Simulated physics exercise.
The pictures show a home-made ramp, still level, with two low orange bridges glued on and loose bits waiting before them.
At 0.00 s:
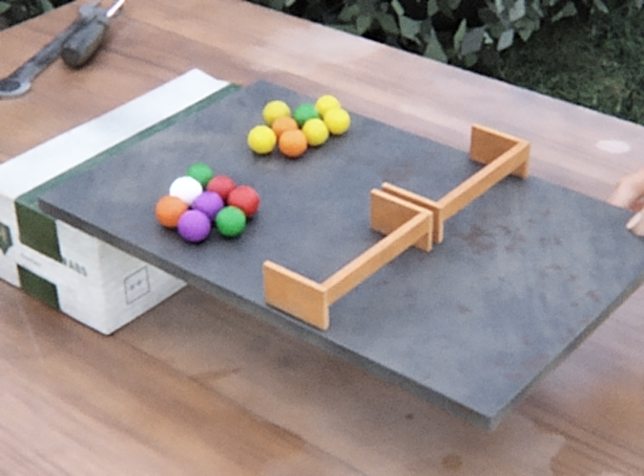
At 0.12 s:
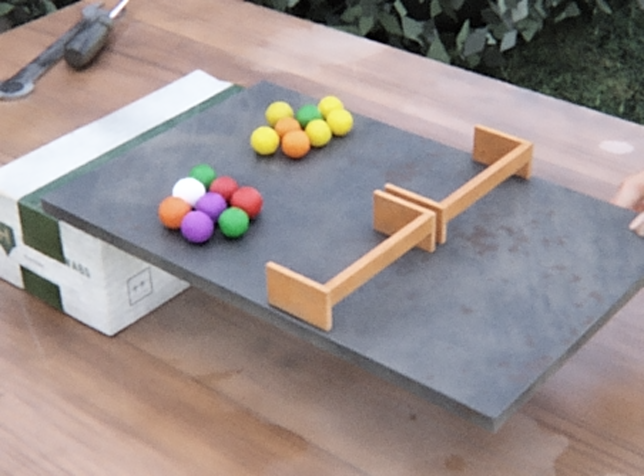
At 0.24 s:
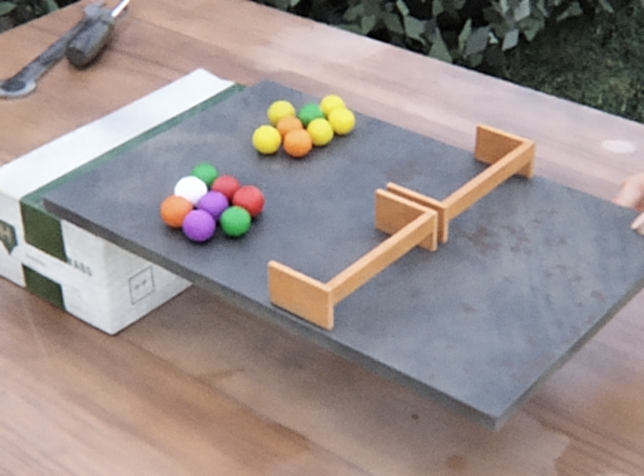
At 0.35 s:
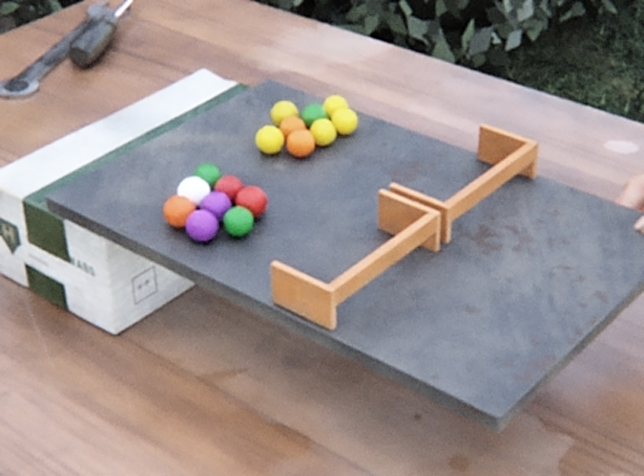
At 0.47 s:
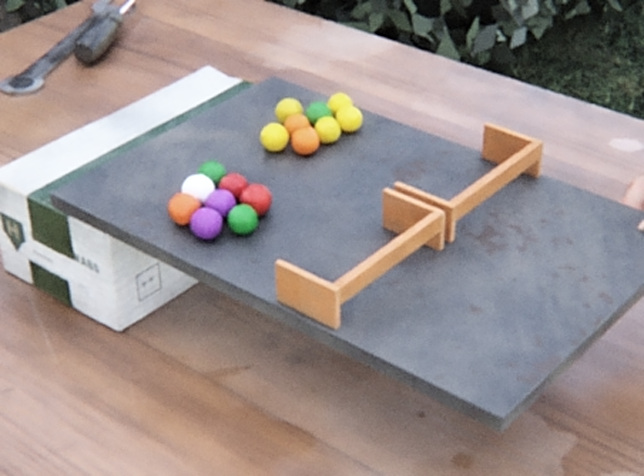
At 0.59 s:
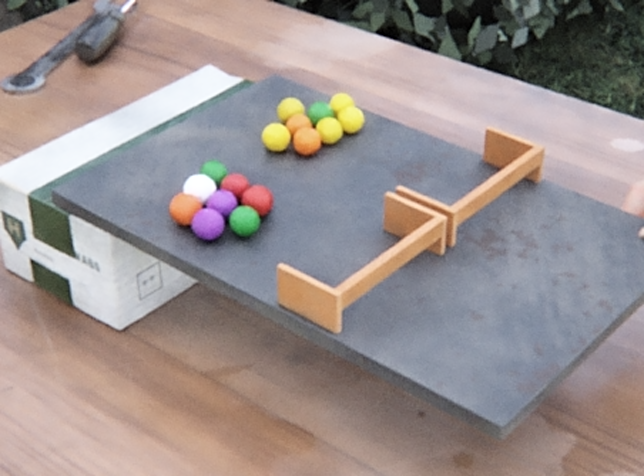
A hand holding the end of a dark board propped on a box, two clusters of colourful balls staying still behind wooden brackets.
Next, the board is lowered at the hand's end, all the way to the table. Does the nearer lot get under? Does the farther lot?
The nearer lot cannot fit through; the farther lot cannot fit through.
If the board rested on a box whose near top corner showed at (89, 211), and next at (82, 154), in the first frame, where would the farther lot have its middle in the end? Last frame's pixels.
At about (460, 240), and at (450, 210).
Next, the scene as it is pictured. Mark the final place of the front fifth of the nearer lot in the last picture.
At about (363, 338).
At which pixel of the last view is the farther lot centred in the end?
Around (461, 247).
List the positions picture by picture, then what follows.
In the first picture, held end of the board at (485, 408), level; box at (155, 191), about a quarter as high as the board is long; nearer lot at (208, 207), a few gumballs; farther lot at (306, 118), a few gumballs; nearer gate at (377, 257), its slot lower than a piece; farther gate at (483, 181), its slot lower than a piece.
In the second picture, held end of the board at (488, 409), level; farther lot at (309, 119).
In the third picture, held end of the board at (490, 408), level; nearer lot at (213, 207).
In the fourth picture, held end of the board at (493, 409), level; farther lot at (314, 118).
In the fifth picture, held end of the board at (497, 409), level; nearer lot at (220, 205).
In the sixth picture, held end of the board at (496, 417), down by 1°; box at (168, 187); nearer lot at (222, 206), not moving; farther lot at (321, 116), not moving; nearer gate at (390, 262); farther gate at (497, 185).
After 0.95 s, board sloping at 8°; nearer lot on its way down; farther lot on its way down.
After 1.33 s, board sloping at 15°; nearer lot has reached its gate; farther lot has reached its gate.
After 1.78 s, board resting at 16°; nearer lot has reached its gate; farther lot has reached its gate.
At rest (2.2 s), board resting at 16°; nearer lot gathered behind its gate; farther lot gathered behind its gate.
